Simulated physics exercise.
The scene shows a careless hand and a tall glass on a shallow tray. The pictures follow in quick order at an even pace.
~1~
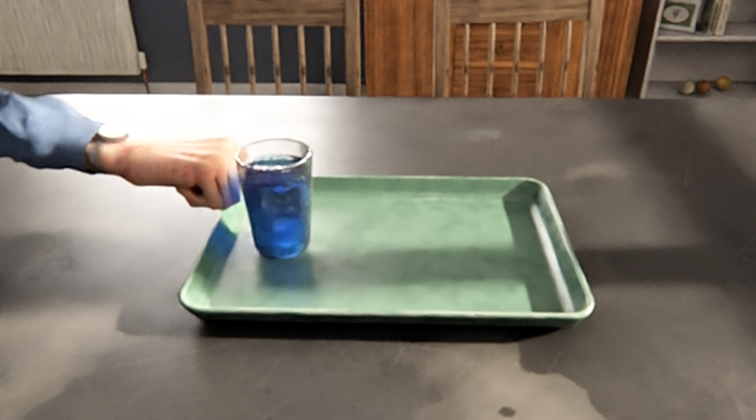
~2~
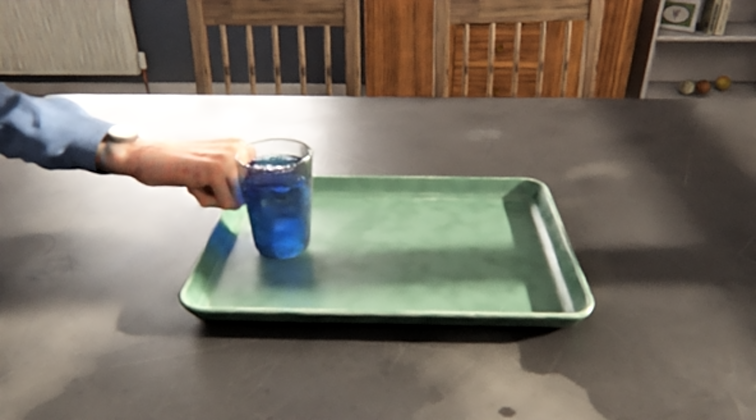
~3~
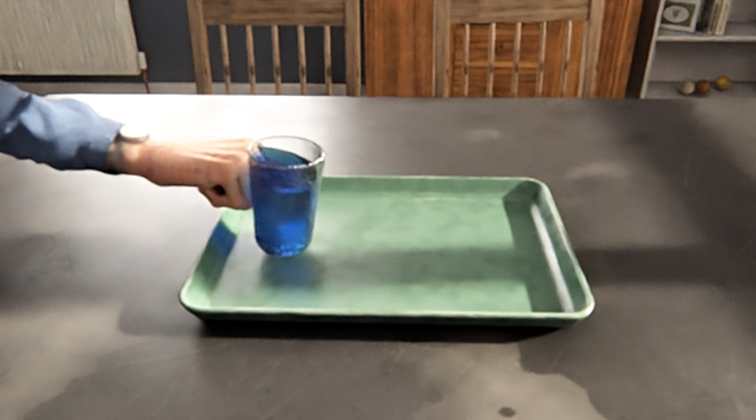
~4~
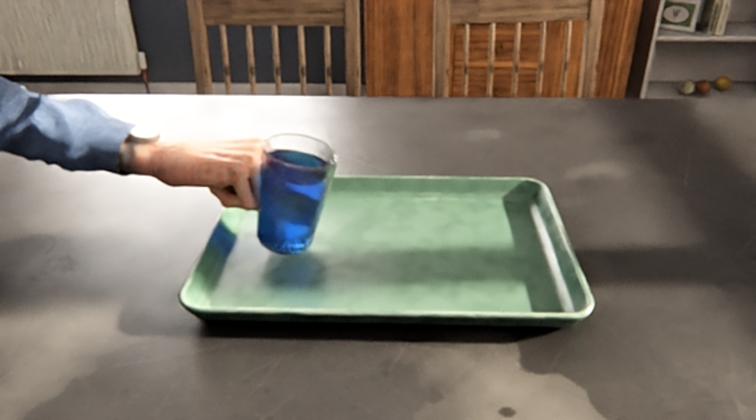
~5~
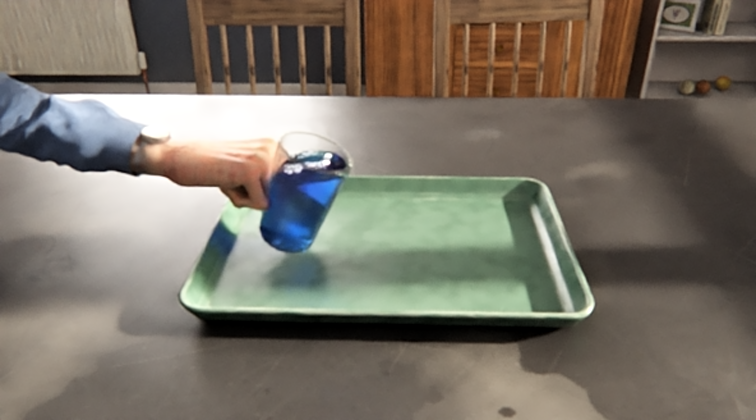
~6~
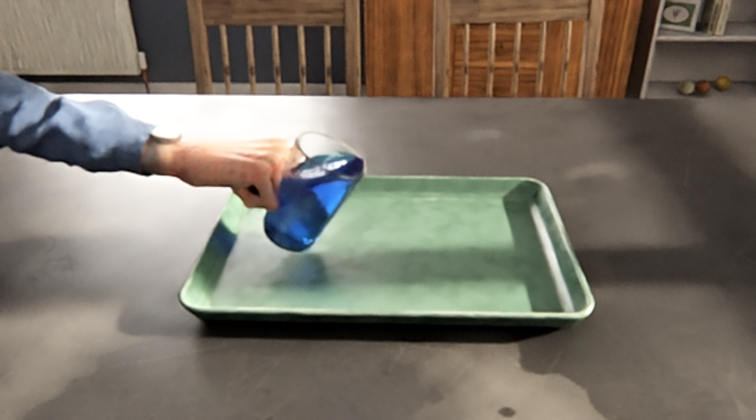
A hand in a blue sleeve nudging a glass of blue liquid rightward and tilting it to the right over a green tray.
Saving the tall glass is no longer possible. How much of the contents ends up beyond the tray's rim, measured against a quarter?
A quarter or more of it does.
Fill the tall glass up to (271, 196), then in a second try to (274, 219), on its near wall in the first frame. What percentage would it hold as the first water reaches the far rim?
55 % and 50 %.
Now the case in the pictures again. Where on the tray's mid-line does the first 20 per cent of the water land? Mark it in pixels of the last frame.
I'd mark it somewhere close to pixel (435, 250).
A moment on, the tall glass lies on its side and 96 per cent is in the glass, 3 on the tray and 1 above or beyond its rim.
Next, the tall glass lies on its side and 55 per cent is in the glass, 44 on the tray and 1 above or beyond its rim.
Then the tall glass lies on its side and 32 per cent is in the glass, 44 on the tray and 24 above or beyond its rim.
Later the tall glass lies on its side and 16 per cent is in the glass, 44 on the tray and 40 above or beyond its rim.
At rest 60 per cent is held by tray and glass, 40 is off the tray.
